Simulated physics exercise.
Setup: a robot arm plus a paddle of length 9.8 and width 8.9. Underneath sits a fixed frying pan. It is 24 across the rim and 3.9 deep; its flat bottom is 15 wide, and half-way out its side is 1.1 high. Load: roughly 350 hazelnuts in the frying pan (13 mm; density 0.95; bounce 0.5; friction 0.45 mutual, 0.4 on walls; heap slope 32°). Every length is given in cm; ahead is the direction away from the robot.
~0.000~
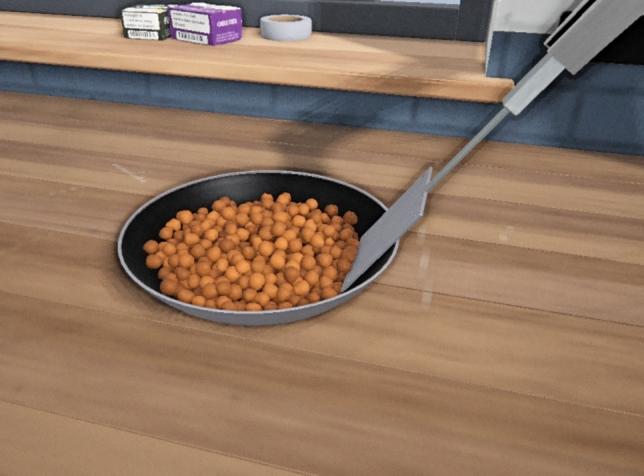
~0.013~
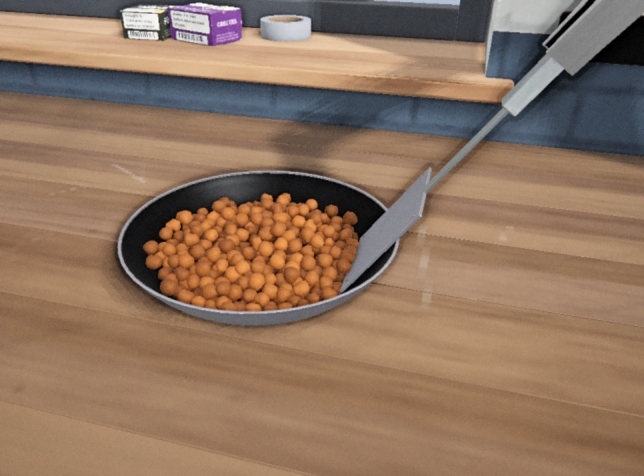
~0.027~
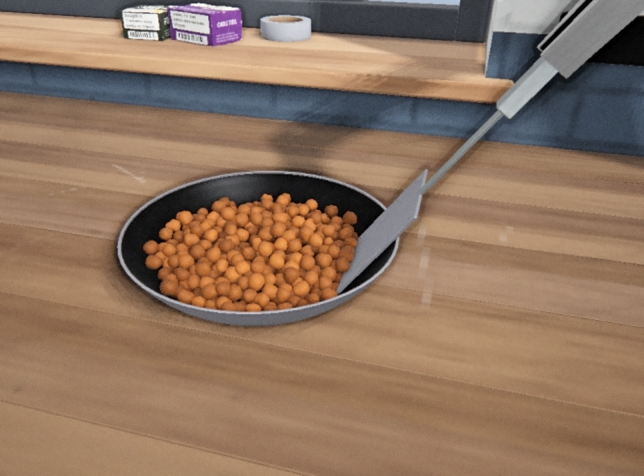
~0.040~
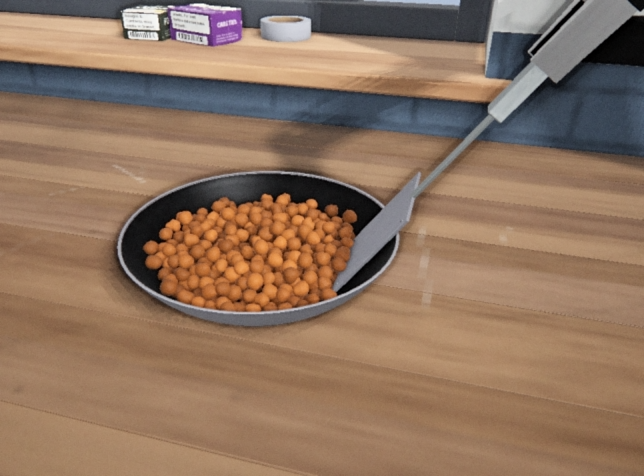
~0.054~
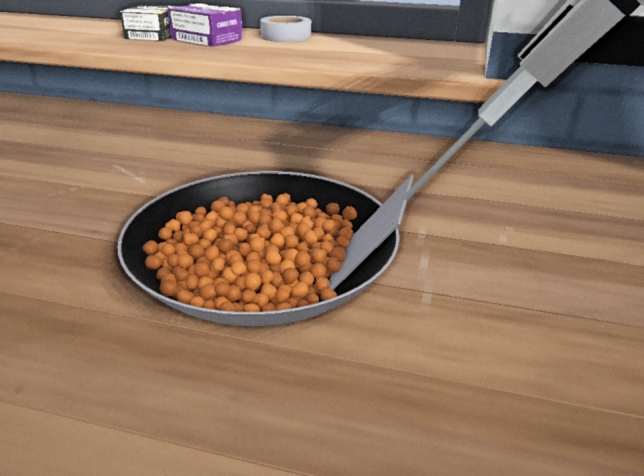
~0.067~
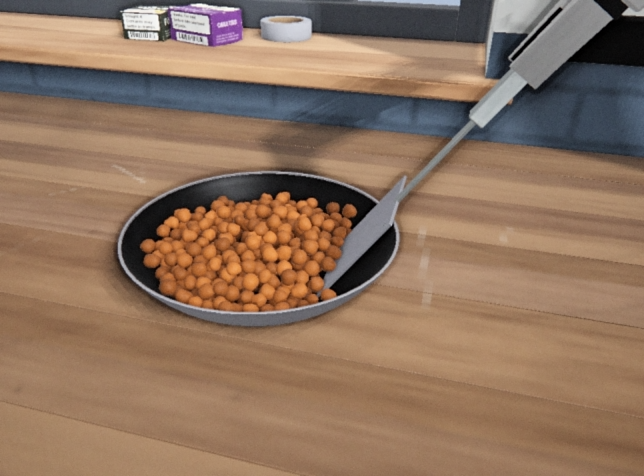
Robot arm slowly sliding a grey paddle leftward against a heap of round orange-brown nuts in a black frying pan.
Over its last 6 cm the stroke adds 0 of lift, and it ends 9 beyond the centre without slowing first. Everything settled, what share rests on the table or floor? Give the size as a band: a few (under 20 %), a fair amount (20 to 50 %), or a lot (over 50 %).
A fair amount, between 20 and 50 %.
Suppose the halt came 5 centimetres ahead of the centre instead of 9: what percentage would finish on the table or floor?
Estimate: Approx. 5 %.
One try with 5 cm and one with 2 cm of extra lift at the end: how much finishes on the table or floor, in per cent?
Estimates, in order: 30 % then 35 %.
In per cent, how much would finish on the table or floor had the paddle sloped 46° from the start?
Roughly 25 per cent.
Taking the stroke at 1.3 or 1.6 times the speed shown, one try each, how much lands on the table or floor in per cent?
First try around 40 %, second try around 45 %.
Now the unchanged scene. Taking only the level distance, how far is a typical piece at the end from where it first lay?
Near 7 cm, measured level.
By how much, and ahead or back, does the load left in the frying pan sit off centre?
Offset forward: Around 3.0 cm.
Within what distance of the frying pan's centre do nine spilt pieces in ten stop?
I'd put it at about 30 centimetres.
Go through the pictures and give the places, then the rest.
Paddle top edge at (427, 189), sloping 55°; upper third of the load around (256, 238), from x 150 to 355, top at y 200; 352 in the frying pan, in the first frame.
Paddle top edge at (426, 190), sloping 55°; upper third of the load around (257, 238), from x 150 to 355, top at y 200, in the second frame.
Paddle top edge at (422, 191), sloping 55°; upper third of the load around (258, 238), from x 150 to 350, top at y 200, in the third frame.
Paddle top edge at (415, 194), sloping 55°; upper third of the load around (265, 237), from x 150 to 350, top at y 200, in the fourth frame.
Paddle top edge at (407, 197), sloping 55°; upper third of the load around (264, 239), from x 150 to 350, top at y 200, in the fifth frame.
Paddle top edge at (399, 198), sloping 55°; upper third of the load around (261, 237), from x 150 to 350, top at y 200; 352 in the frying pan, in the sixth frame.
By 0.19 s, sloping 55°, highest piece 9 above the table; 350 in the frying pan, 2 on the blade or in flight.
By 0.32 s, sloping 55°, highest piece 6 above the table; 348 in the frying pan, 1 on the table or floor, 3 on the blade or in flight.
By 0.59 s, sloping 55°, highest piece 6 above the table; 242 in the frying pan, 107 on the table or floor, 3 on the blade or in flight.
By 1.64 s, sloping 55°, highest piece 6 above the table; 239 in the frying pan, 113 on the table or floor.
Final count, 239 in the frying pan, 113 on the table or floor. That is 32 % on the table or floor.
